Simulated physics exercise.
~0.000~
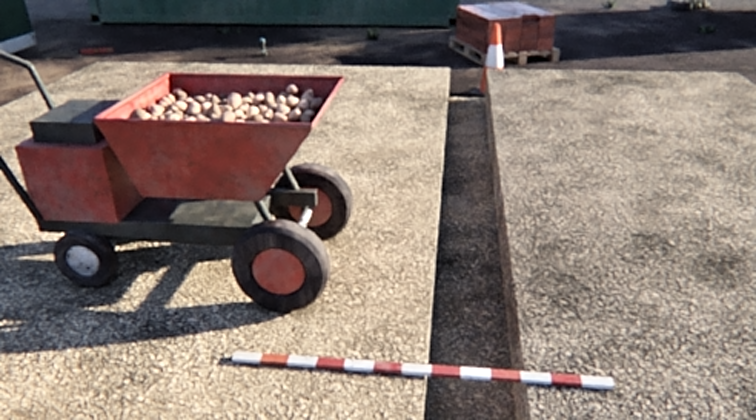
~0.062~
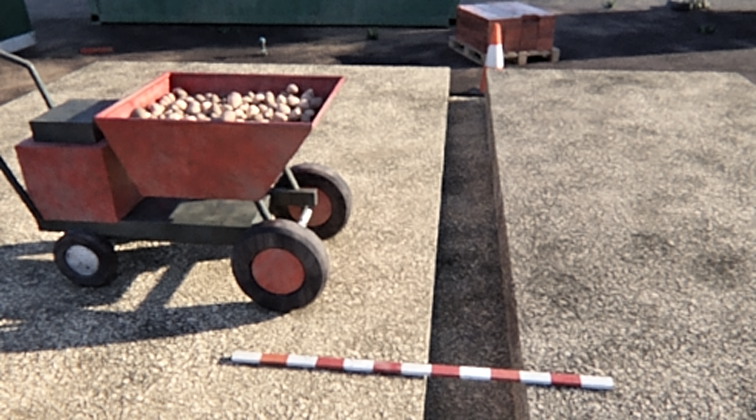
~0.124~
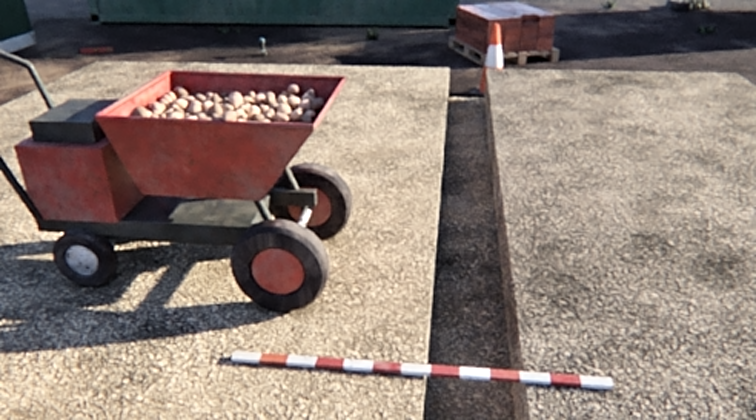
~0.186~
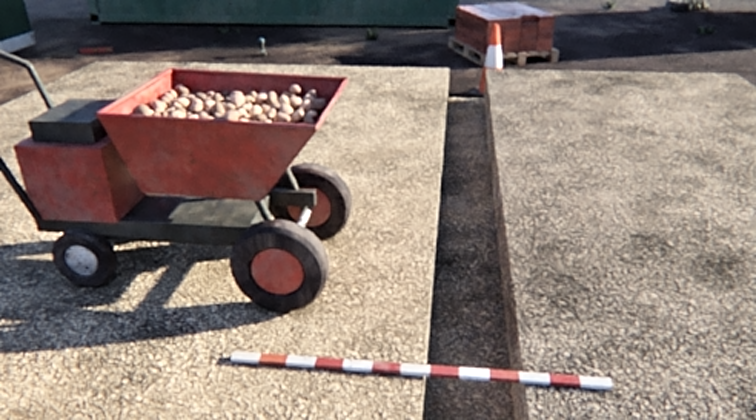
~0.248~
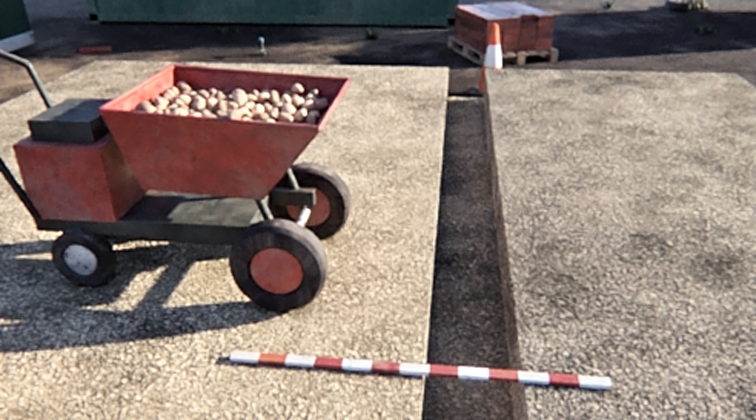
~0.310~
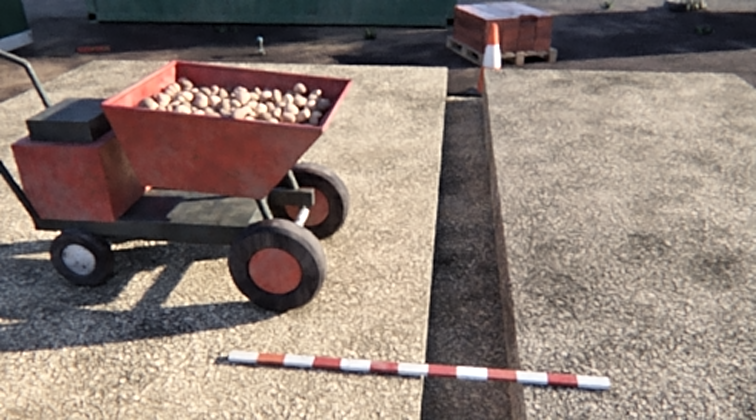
A red skip heaped with round, pale brownish stones tilts very slightly on its dark-wheeled motor barrow, its left side rising a little while the stones shift slightly within it. The barrow stands at left on sunlit, gravelly ground, seen from above and to one side, with a straight trench to its right. A red-and-white striped pole lies across the trench in front, a cone and reddish stack sit behind, and the wheels stay put.
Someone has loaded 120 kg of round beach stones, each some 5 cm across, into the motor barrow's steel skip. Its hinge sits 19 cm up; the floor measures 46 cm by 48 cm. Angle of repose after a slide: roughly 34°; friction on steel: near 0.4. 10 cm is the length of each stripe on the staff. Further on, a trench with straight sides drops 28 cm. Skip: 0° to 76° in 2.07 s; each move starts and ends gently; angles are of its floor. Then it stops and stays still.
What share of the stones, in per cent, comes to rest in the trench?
About 91 per cent of the stones finish in the trench.
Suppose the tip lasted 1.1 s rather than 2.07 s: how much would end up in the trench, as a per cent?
Expected share: Around 80%.
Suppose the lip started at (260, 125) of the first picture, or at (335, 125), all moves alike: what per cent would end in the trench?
It comes to about 90 and 70 in a hundred.
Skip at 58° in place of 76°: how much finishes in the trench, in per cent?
With that change, near 65 per cent.
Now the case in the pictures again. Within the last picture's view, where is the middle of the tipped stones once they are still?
Middle at around (475, 316), I'd say.
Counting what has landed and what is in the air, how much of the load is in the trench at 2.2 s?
Around 65 per cent of it.
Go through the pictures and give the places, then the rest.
In the first frame, lip at (313, 127), floor tilted 0°, highest stones at (250, 102).
In the second frame, lip at (313, 126), floor tilted 0°, highest stones at (245, 103); the stones move at 0.1 m/s on average.
In the third frame, the skip is at 1°, its lip at (314, 127); the top of the load is at (232, 101); the stones move at 0.1 m/s on average.
In the fourth frame, the skip is at 2°, its lip at (317, 128); the top of the load is at (217, 101); the stones move at 0.2 m/s on average.
In the fifth frame, the skip is at 3°, its lip at (320, 129); the top of the load is at (198, 100); the stones move at 0.2 m/s on average.
In the sixth frame, the skip is at 5°, its lip at (323, 131); the top of the load is at (197, 97); the stones move at 0.3 m/s on average.
After 1.5 s the floor is at 64°; 97 % in the skip, 3 % in the trench; the foremost stones are at (474, 260).
After 2.2 s the floor is at 76°; 27 % in the skip, 65 % in the trench, 8 % past the trench; the foremost stones are at (619, 292).
After 2.5 s the floor is at 76°; 7 % in the skip, 84 % in the trench, 9 % past the trench; the foremost stones are at (652, 277).
After 4.5 s the floor is at 76°; 0 % in the skip, 91 % in the trench, 9 % past the trench; the foremost stones are at (653, 275).
